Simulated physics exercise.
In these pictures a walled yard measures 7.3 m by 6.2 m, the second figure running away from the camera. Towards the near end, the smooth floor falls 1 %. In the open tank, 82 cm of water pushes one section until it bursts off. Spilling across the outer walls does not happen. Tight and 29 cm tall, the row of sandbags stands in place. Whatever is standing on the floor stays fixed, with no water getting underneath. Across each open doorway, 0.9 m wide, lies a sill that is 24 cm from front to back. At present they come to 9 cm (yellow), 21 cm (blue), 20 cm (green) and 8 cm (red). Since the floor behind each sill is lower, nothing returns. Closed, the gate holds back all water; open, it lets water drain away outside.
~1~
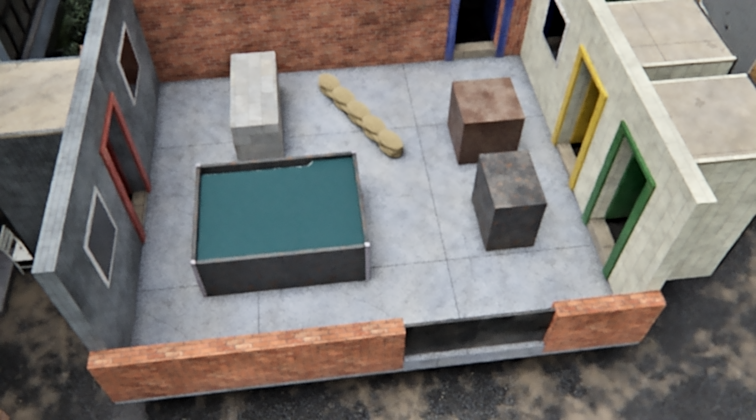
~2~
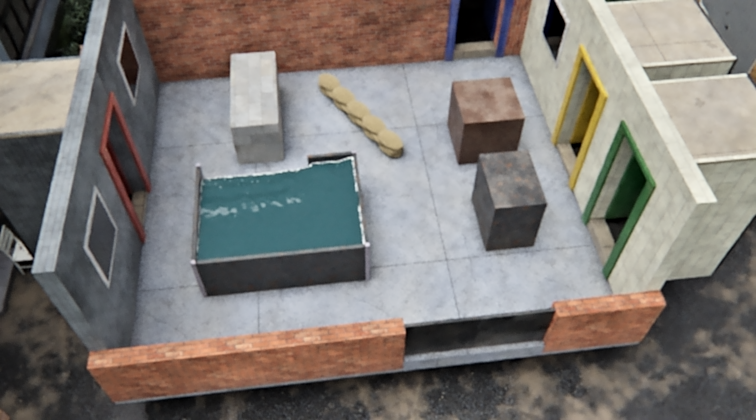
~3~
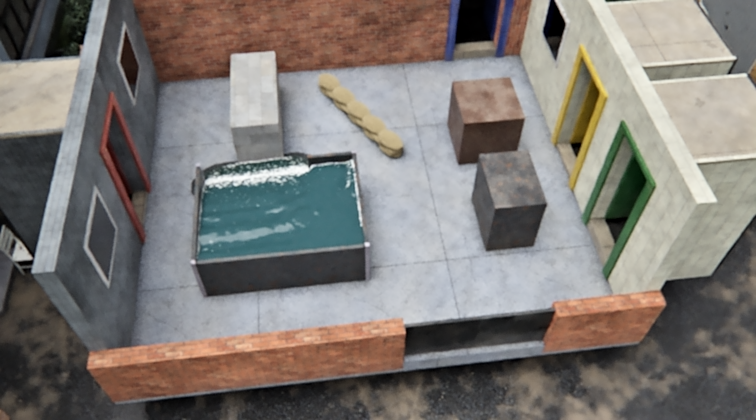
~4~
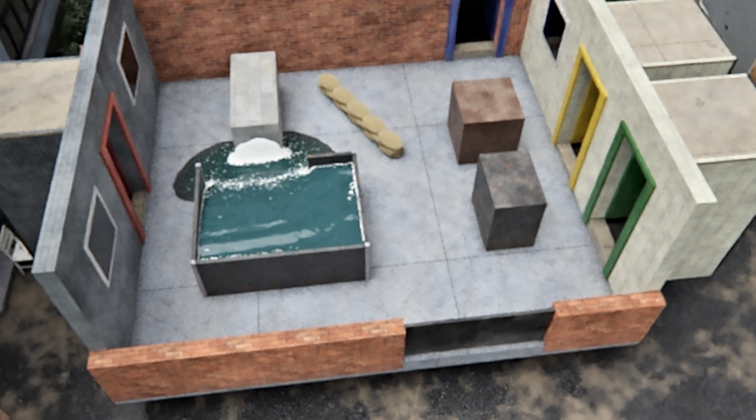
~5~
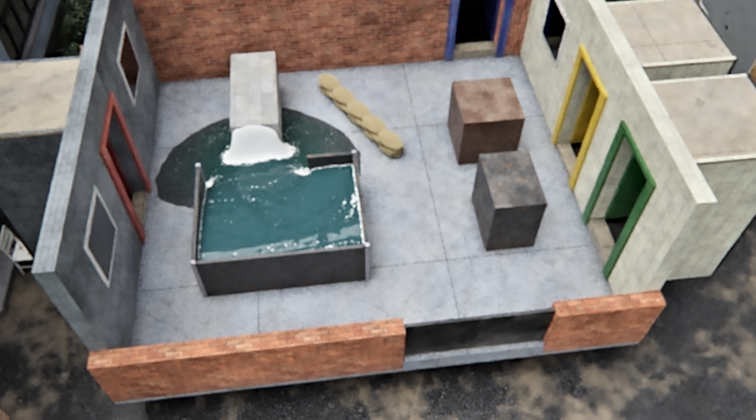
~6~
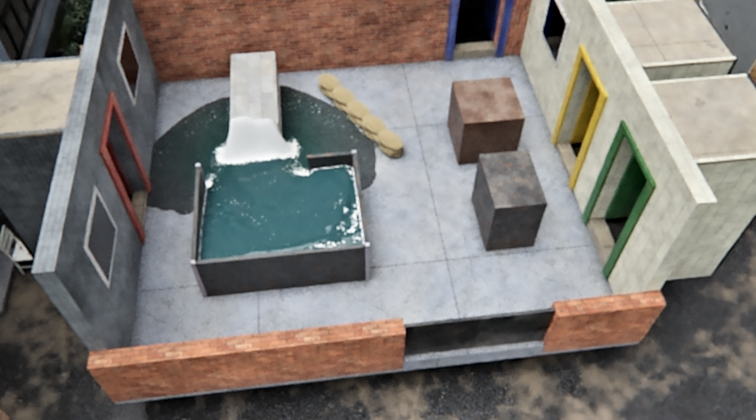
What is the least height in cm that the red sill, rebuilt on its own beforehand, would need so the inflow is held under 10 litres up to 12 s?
Around 21 cm would be enough.
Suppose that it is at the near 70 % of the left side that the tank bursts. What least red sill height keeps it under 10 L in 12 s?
Then 32 cm.
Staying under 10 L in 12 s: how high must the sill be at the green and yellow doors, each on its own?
About 7.5 cm at green and 7.5 cm at yellow.
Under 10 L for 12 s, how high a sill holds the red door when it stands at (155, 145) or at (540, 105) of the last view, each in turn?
Minimums: About 34 cm and 11.5 cm.
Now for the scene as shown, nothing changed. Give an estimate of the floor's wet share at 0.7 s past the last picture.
About 25 per cent.
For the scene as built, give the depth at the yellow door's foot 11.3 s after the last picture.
A ruler would read roughly 7.0 cm.
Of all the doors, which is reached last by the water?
Final door: Green.
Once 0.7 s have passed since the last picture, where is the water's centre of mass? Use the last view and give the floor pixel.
It lies near (267, 196) in the last picture.
Then, 0.7 s after the last picture water covers 25 % of the floor, deepest (62 cm) near (160, 85); 3 cm at the red door, 0 litres in over its 8 cm sill.
Then, 2.3 s after the last picture water covers 55 % of the floor, deepest (43 cm) near (253, 90); 11 cm at the red door, 30 litres in over its 8 cm sill.
Then, 11.3 s after the last picture water covers 95 % of the floor, deepest (14 cm) near (584, 326); 7 cm at the red door, 230 litres in over its 8 cm sill.
At the red door as built, the water peaked near 20 cm, 3.7 s after the last picture.
Run again over the same 12 s with other heights there, 21 litres in over 18.5 cm, 1 litre over 26 cm. The limit of 10 litres is kept from about 21 cm up.
